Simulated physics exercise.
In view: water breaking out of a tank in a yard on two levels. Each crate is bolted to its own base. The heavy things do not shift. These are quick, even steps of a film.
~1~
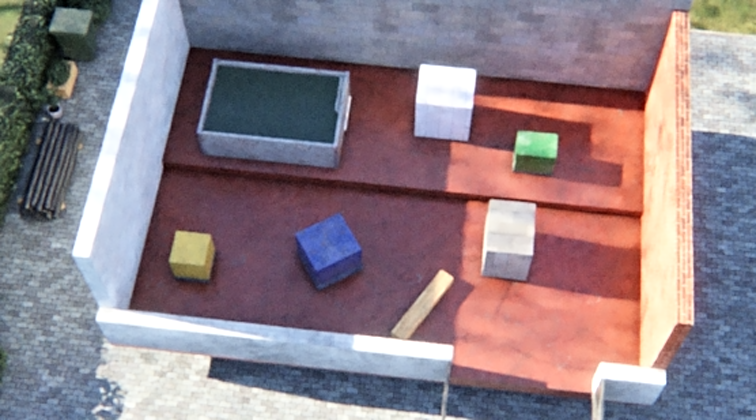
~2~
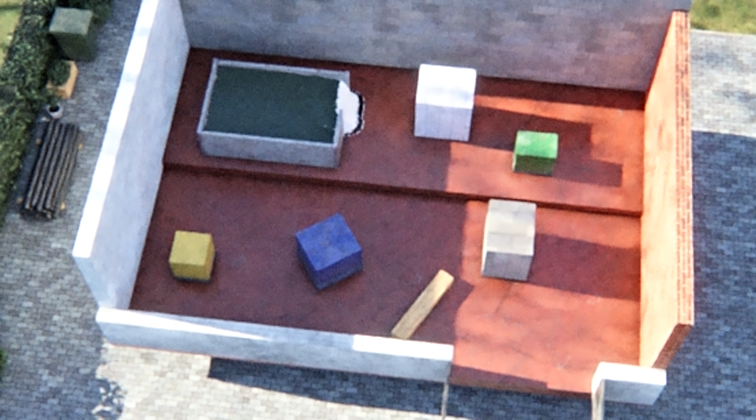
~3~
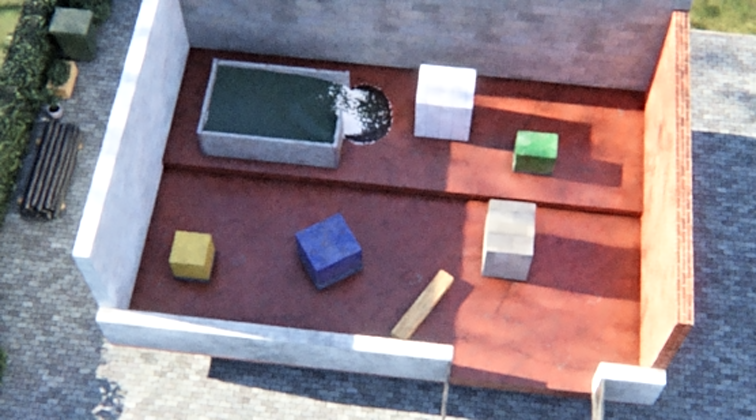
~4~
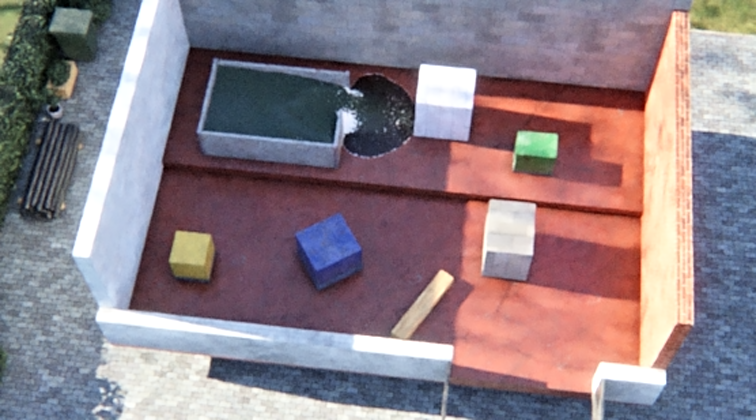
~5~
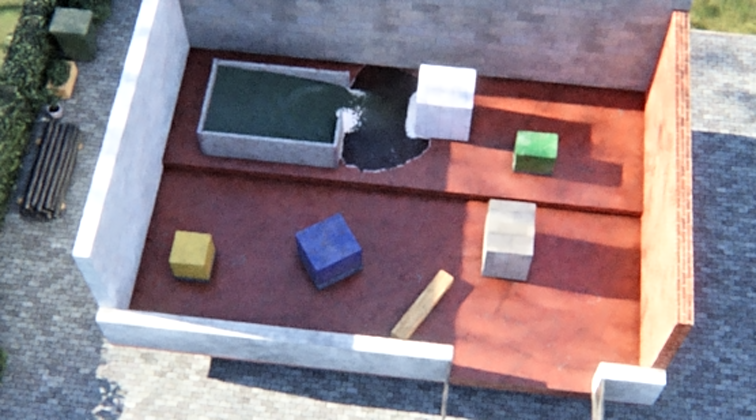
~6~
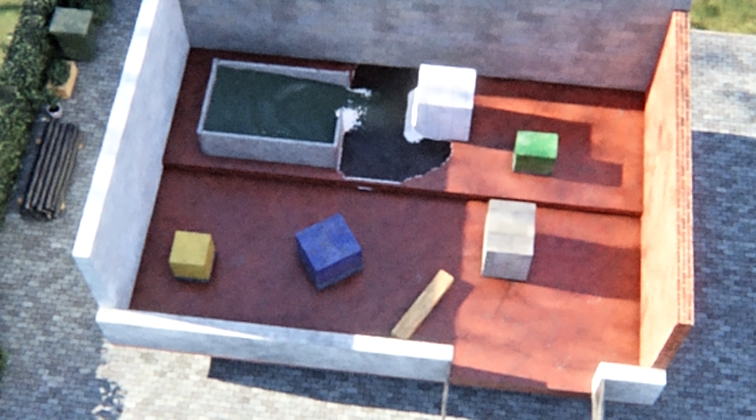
At the start, dark water sits still in a rectangular tank on the upper level of a walled red yard scattered with blocks. Water then bursts through the tank's right side in white foam and spreads across the upper floor, reaching the white block and the step's edge.
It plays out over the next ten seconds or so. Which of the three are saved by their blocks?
The blue crate stays dry; the green crate gets wet; the yellow crate stays dry.
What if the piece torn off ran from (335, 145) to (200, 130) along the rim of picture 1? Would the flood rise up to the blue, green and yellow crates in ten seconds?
In short: The blue crate is soaked, the green crate escapes it, the yellow crate is wetted.
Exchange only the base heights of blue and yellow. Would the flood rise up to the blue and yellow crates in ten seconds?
In short: Blue is spared; yellow remains dry.
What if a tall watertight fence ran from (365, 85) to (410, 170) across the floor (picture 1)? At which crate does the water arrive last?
The one in green.
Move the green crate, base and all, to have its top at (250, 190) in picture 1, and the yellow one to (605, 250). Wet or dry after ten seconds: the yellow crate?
Then: The yellow one is wetted.
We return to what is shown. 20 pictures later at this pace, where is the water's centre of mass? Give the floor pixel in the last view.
Close to (371, 138).
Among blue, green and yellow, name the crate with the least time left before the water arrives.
It is the crate marked green.
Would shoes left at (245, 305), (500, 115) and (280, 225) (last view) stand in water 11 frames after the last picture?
One after the other: Free of water, awash, clear.
A moment on, water covers 15 % of the floor; the blue crate not reached, the green crate water round its plinth, the yellow crate not reached.
Next, water covers 30 % of the floor; the blue crate not reached, the green crate water round its plinth, the yellow crate not reached.
Then, water covers 50 % of the floor; the blue crate water round its plinth, the green crate water round its plinth, the yellow crate not reached.
Later, water covers 70 % of the floor; the blue crate water round its plinth, the green crate water round its plinth, the yellow crate not reached.
In the end, water covers 90 % of the floor; the blue crate stayed above the water, the green crate was topped, the yellow crate stayed above the water.
